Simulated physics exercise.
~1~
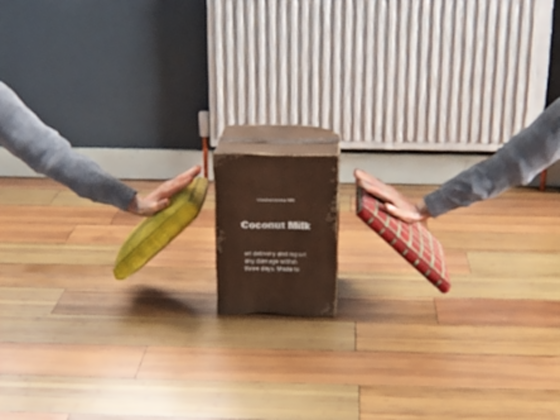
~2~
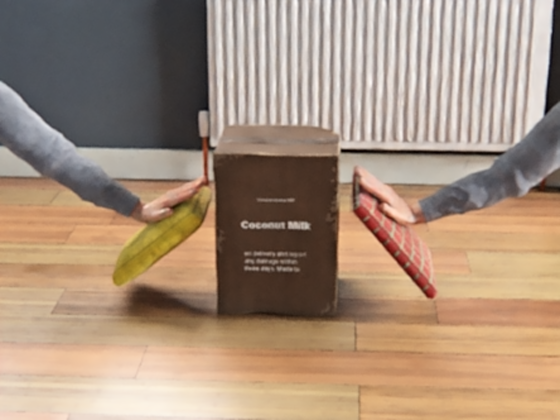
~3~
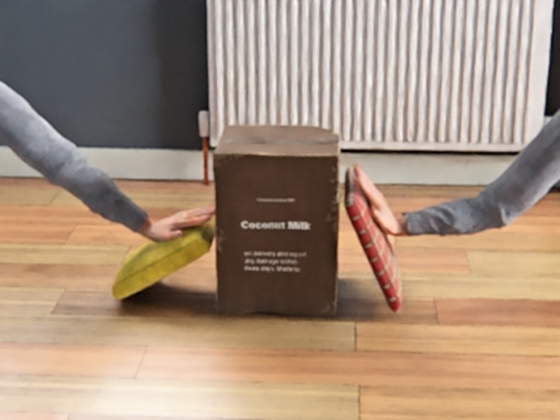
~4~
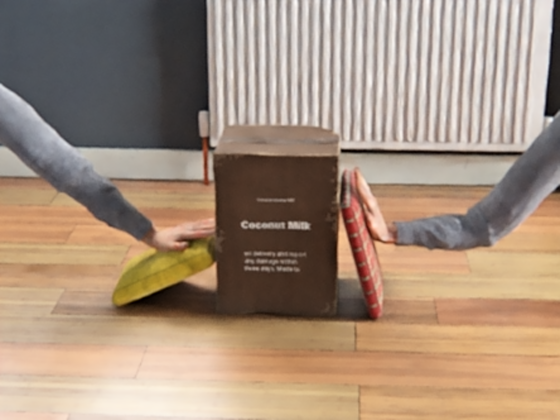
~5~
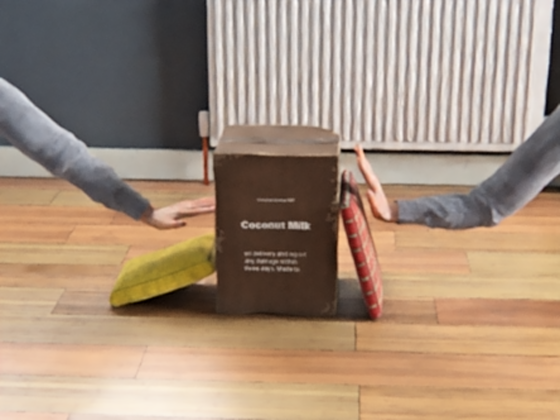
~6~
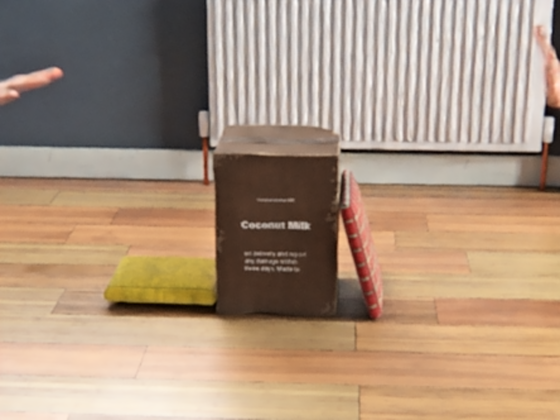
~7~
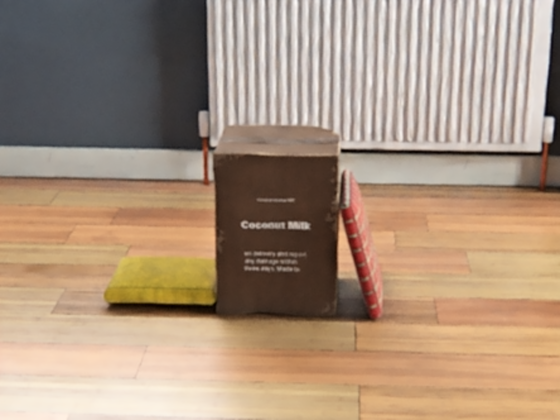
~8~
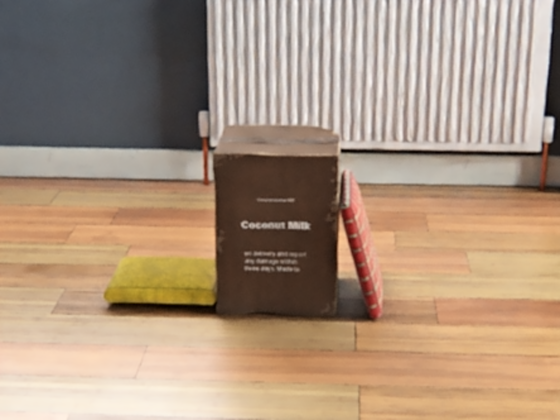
Two hands reach in from opposite sides of a wooden floor, seen from the front at a low, steady view, with a dark wall and a white radiator behind. The left hand holds a yellow soft bag and the right a red checked pad, with a brown box labelled Coconut Milk standing between them. The hands lower both items and lean them against the box's sides. As the hands let go and draw away, the yellow bag slips down and lies flat on the floor. The red pad stays leaning against the right side of the unmoved box.
